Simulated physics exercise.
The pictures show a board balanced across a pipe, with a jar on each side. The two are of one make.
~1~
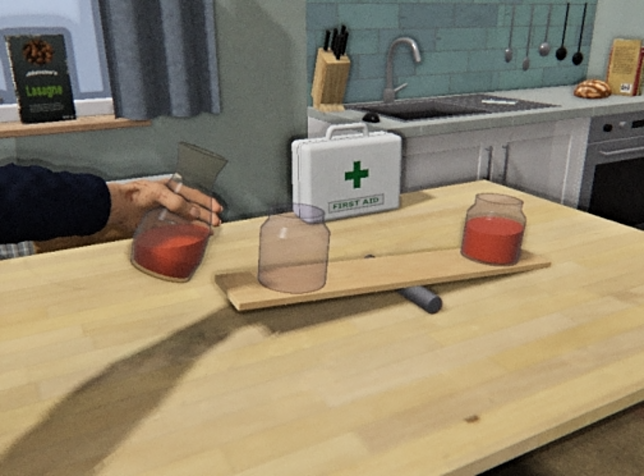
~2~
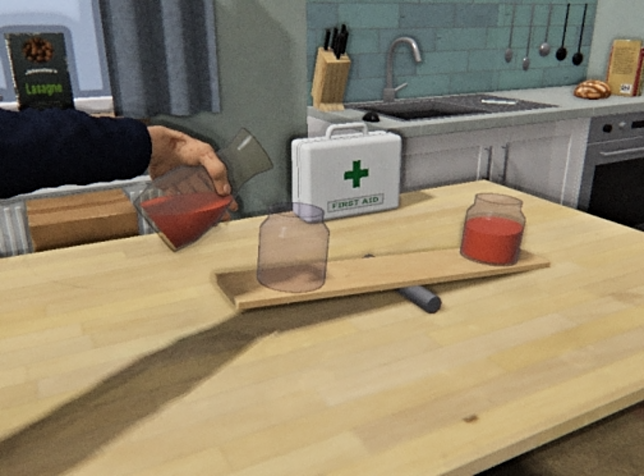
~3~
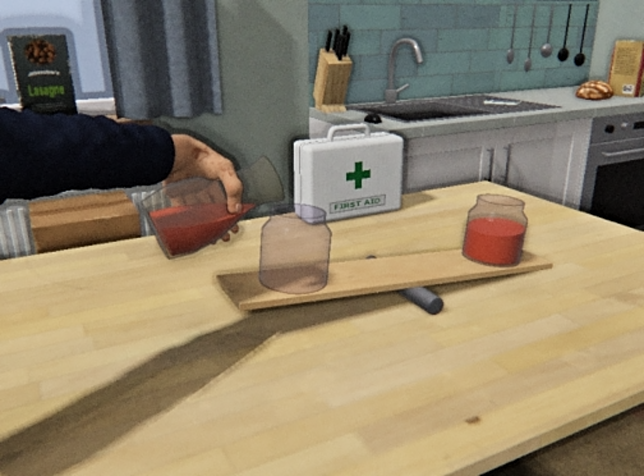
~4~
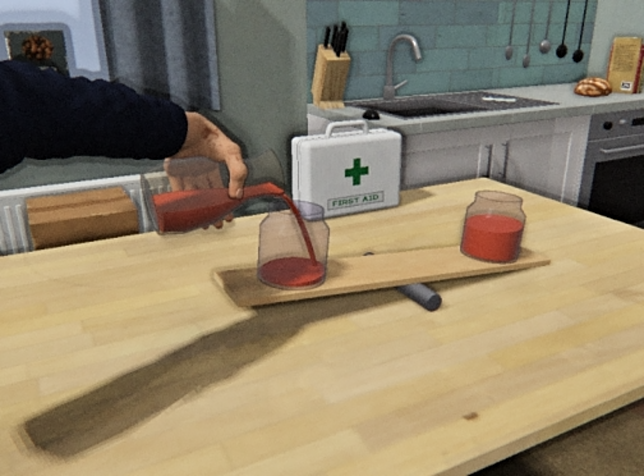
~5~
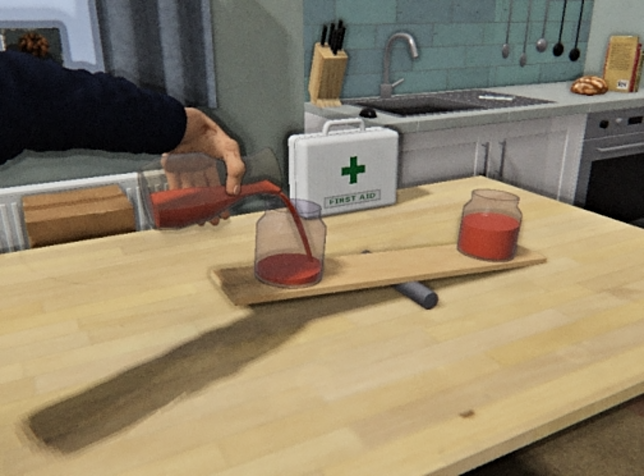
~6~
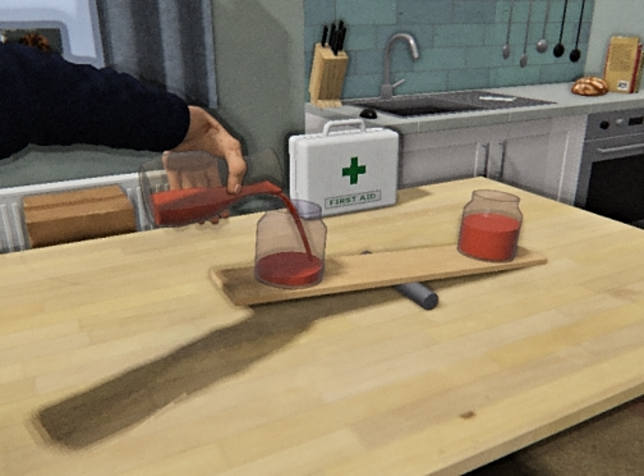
To begin with, a hand lifts a carafe of red liquid beside an empty jar, which shares a board resting across a pipe with a partly filled jar. The hand tips the carafe over the left jar, then pours a red stream into it, forming a shallow layer while the board barely moves.
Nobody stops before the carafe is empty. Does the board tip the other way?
The board stays as it is.
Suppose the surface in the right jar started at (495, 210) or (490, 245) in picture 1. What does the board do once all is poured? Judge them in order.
In that order: Keeps its lean, changes sides.
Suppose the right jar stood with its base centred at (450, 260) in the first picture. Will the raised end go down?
In that case: Swings across.
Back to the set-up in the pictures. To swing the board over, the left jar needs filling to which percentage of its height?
Roughly 50 per cent.
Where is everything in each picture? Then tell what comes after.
In the first picture, the carafe is picked up; carafe (183, 209) tipped 25° with all of its load; left jar (294, 244) empty, raised; right jar (494, 226) about half full, on the low side.
In the second picture, the carafe leans over the left jar; pipe (430, 303); left jar (294, 243) empty.
In the third picture, the carafe leans over the left jar; carafe (217, 203) tipped 75° with all of its load; left jar (295, 244) empty.
In the fourth picture, the tomato juice is flowing; pipe (431, 300); left jar nearly empty, surface at (292, 271); right jar about half full, surface at (494, 224).
In the fifth picture, the tomato juice is flowing; carafe (214, 184) tipped 85° with about three quarters of its load; left jar (291, 239) nearly empty.
In the sixth picture, the tomato juice is flowing; pipe (428, 299); left jar nearly empty, surface at (289, 265); right jar about half full, surface at (491, 223).
Next, the left jar is about a quarter full; the board leans as before.
After that, the left jar is about a third full; the board leans as before.
Finally, the left jar is about a third full; the board leans as before.
